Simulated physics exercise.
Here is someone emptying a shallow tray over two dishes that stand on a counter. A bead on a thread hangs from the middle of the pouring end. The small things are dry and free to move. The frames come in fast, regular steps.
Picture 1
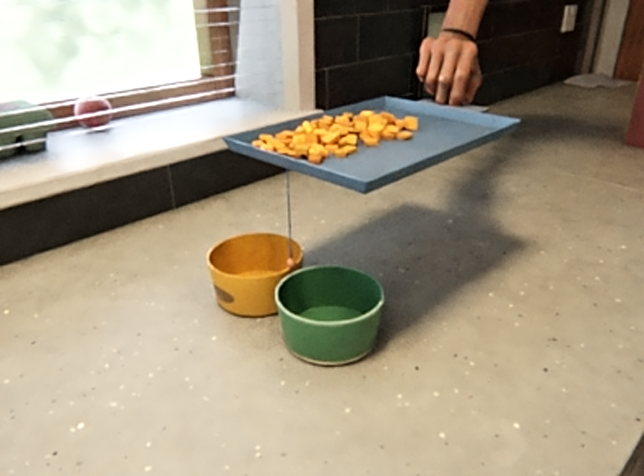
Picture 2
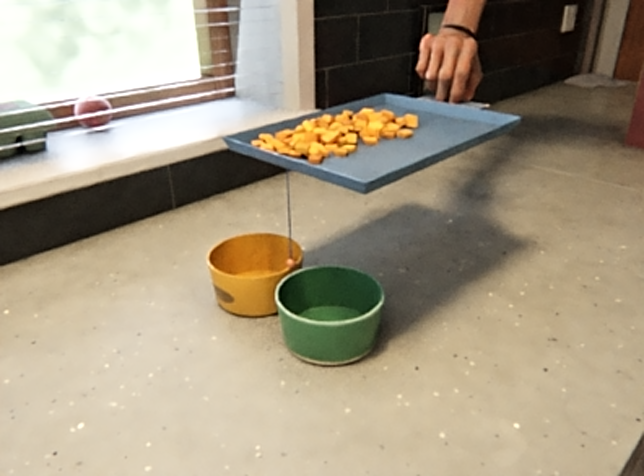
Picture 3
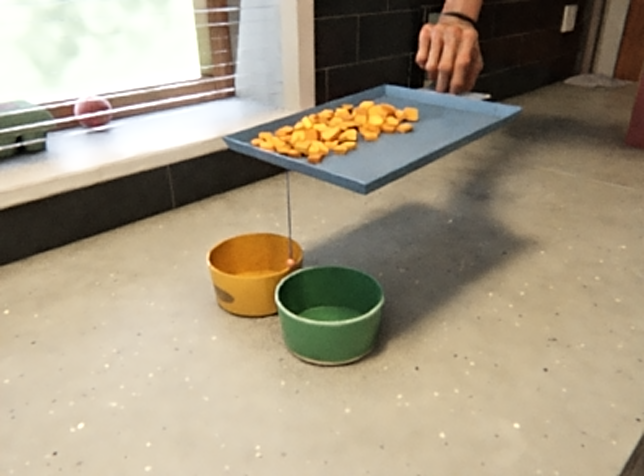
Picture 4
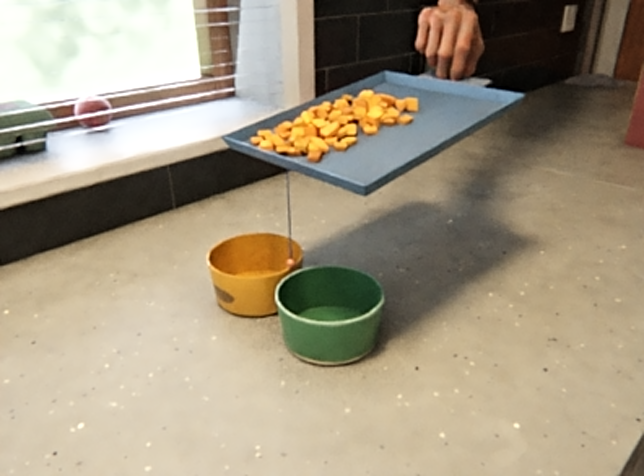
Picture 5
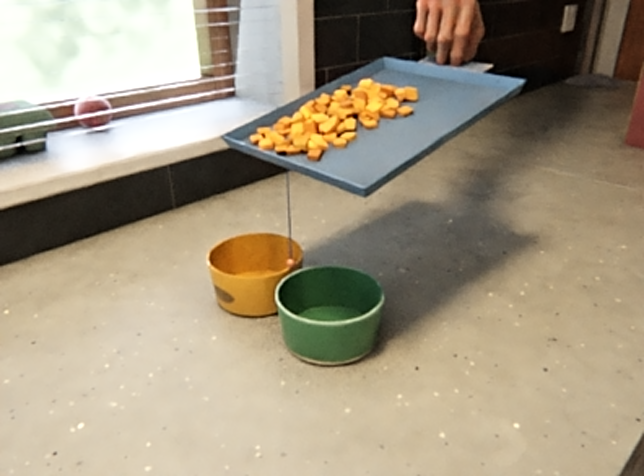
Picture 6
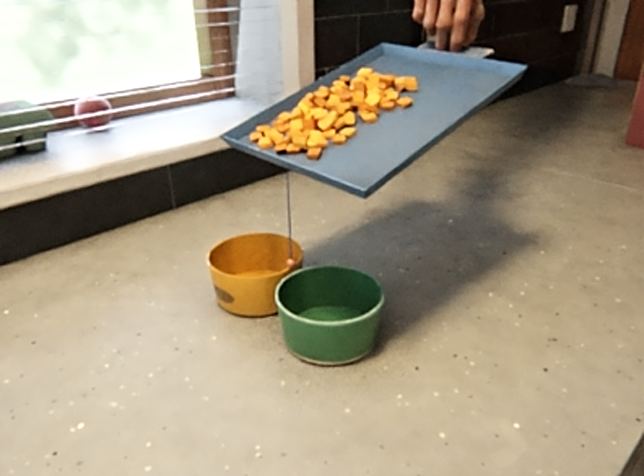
A blue tray of small orange-yellow pieces, held at its far end by a hand with a dark wristband, starts nearly level, then tilts gradually, its far end rising and its near right corner dipping slightly. Below it, a mustard-yellow dish sits left of a green one, beside a bead hanging on a thread. The unmoving view looks slightly down across a speckled grey counter beside a window.
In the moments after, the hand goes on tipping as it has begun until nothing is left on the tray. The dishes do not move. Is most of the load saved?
In the dishes lies less than half of it.
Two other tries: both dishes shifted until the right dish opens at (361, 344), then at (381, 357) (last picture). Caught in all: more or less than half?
First above a half, then above a half.
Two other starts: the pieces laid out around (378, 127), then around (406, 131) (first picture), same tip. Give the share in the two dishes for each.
The first gives 40 %, the second 40 %.
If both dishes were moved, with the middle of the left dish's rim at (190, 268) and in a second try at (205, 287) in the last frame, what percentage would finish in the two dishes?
Roughly 60 per cent, and 60 per cent.
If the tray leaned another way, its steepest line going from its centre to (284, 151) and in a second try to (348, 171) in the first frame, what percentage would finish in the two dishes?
In turn 80 and 60 in a hundred.
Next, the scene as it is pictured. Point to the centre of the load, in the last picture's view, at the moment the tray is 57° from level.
Around (294, 146).
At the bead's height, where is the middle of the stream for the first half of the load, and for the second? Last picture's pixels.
At about (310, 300), then at (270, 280).
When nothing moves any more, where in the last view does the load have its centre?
Roughly at (278, 362).
Soon after the last picture, tray tipped steeply; nearly all on the tray; a stray few in the air.
A little later, tray tipped right over; about a third on the tray; a small part in the right dish; about a third outside both; a small part in the air.
Later still, tray tipped past a quarter turn; about a third in the right dish; a stray few in the left dish; about two thirds outside both.
At rest, tray tipped past a quarter turn; about a third in the right dish; a stray few in the left dish; about two thirds outside both.
